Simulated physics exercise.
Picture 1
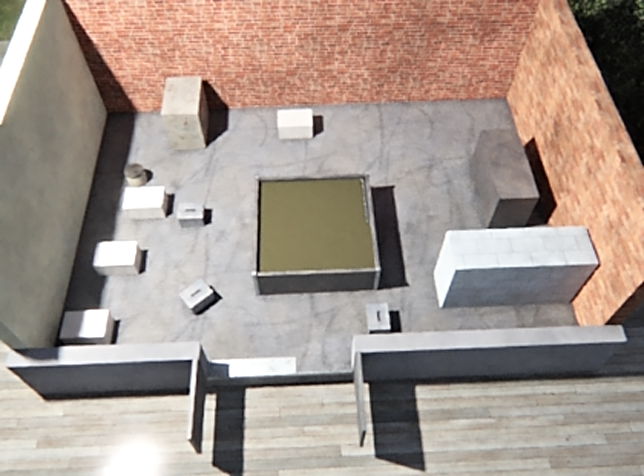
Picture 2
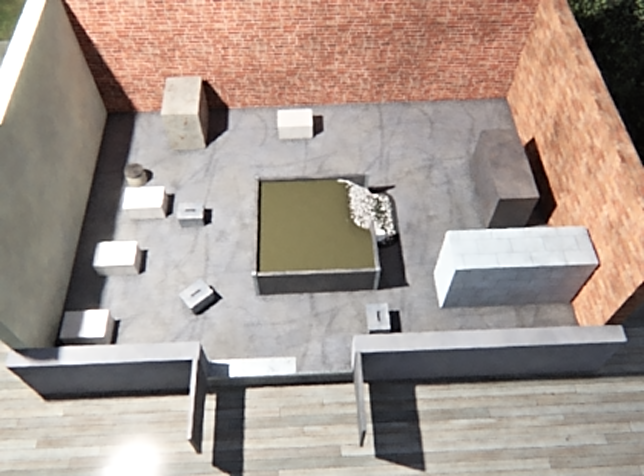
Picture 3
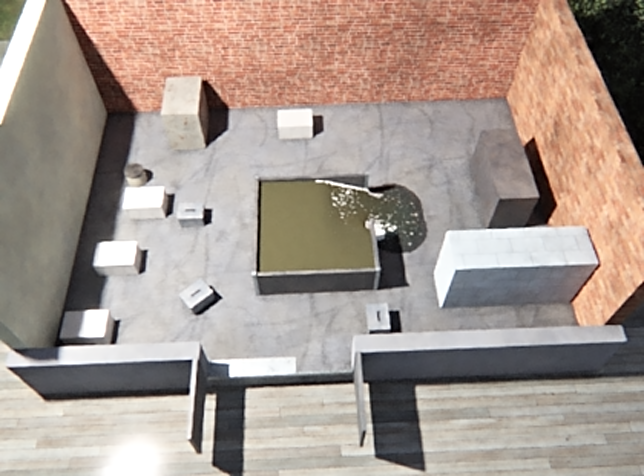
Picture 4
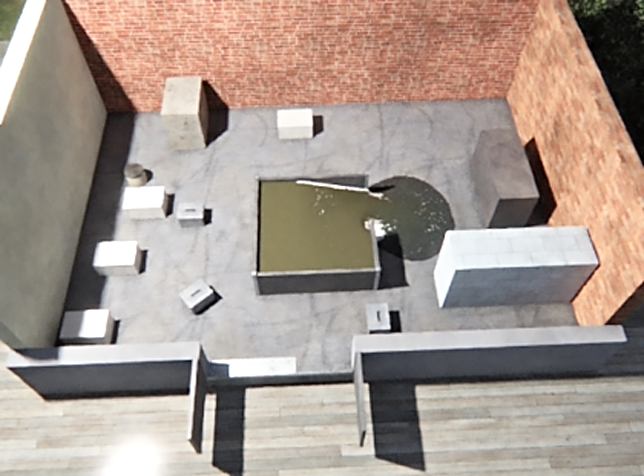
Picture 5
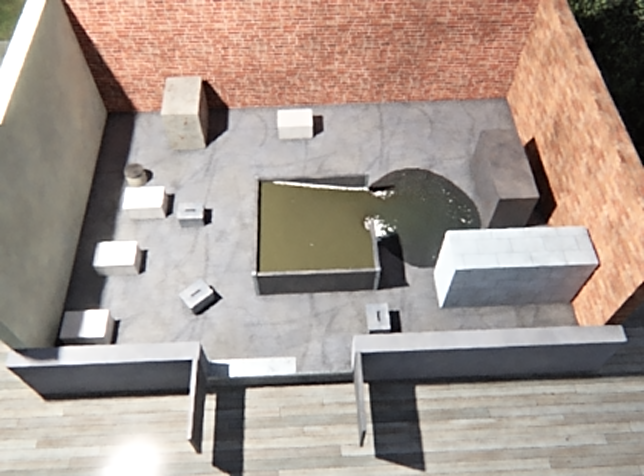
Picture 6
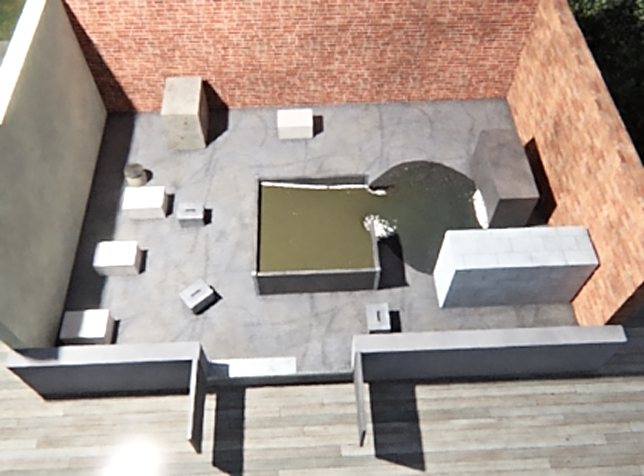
Walled yard with scattered blocks, murky water pouring from the right side of a square tank and spreading across the floor.
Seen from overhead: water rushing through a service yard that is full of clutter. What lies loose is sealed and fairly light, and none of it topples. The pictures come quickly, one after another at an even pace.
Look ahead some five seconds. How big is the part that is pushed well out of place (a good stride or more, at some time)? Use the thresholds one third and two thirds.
I'd put it under one third.
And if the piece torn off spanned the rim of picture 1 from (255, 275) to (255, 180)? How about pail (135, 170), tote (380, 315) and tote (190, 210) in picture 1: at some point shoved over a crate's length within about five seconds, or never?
Object by object: Covered the distance, short of it, covered the distance.
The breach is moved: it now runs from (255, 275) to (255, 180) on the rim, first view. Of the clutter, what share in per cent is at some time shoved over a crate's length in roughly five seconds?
Near 60 %.
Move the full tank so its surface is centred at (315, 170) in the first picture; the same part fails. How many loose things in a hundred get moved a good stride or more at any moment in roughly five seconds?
It works out at about 0 percent.
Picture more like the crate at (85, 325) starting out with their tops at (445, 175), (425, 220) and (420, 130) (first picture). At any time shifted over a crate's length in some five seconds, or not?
Shoved clear, shoved clear, shoved clear.
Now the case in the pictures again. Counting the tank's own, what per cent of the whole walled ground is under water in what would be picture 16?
About 30 per cent.
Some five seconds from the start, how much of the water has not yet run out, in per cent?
Close to 100 %.
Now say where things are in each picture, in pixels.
The first frame shows a crate at (84, 324), on the bottom; a tote at (190, 211) rests on the ground; 0 of 8 have shifted.
The second frame shows a crate at (84, 324), on the bottom; a tote at (190, 211), on the bottom; 0 of 8 have shifted.
The third frame shows a crate at (84, 324), on the bottom; a tote at (190, 211), on the bottom; 0 of 8 have shifted.
The fourth frame shows a crate at (84, 324), on the bottom; a tote at (190, 211) rests on the ground; 0 of 8 have shifted.
The fifth frame shows a crate at (84, 324) rests on the ground; a tote at (190, 211), on the bottom; 0 of 8 have shifted.
The sixth frame shows a crate at (84, 324), on the bottom; a tote at (190, 211), on the bottom; 0 of 8 have shifted.
A moment on, 0 of 8 are well off their spots; 0 afloat.
Next, 0 of 8 are well off their spots; 0 afloat.
Later, 0 of 8 are well off their spots; 0 afloat.
In the end, 0 of 8 are well off their spots, and 0 have been at some point; 0 afloat.
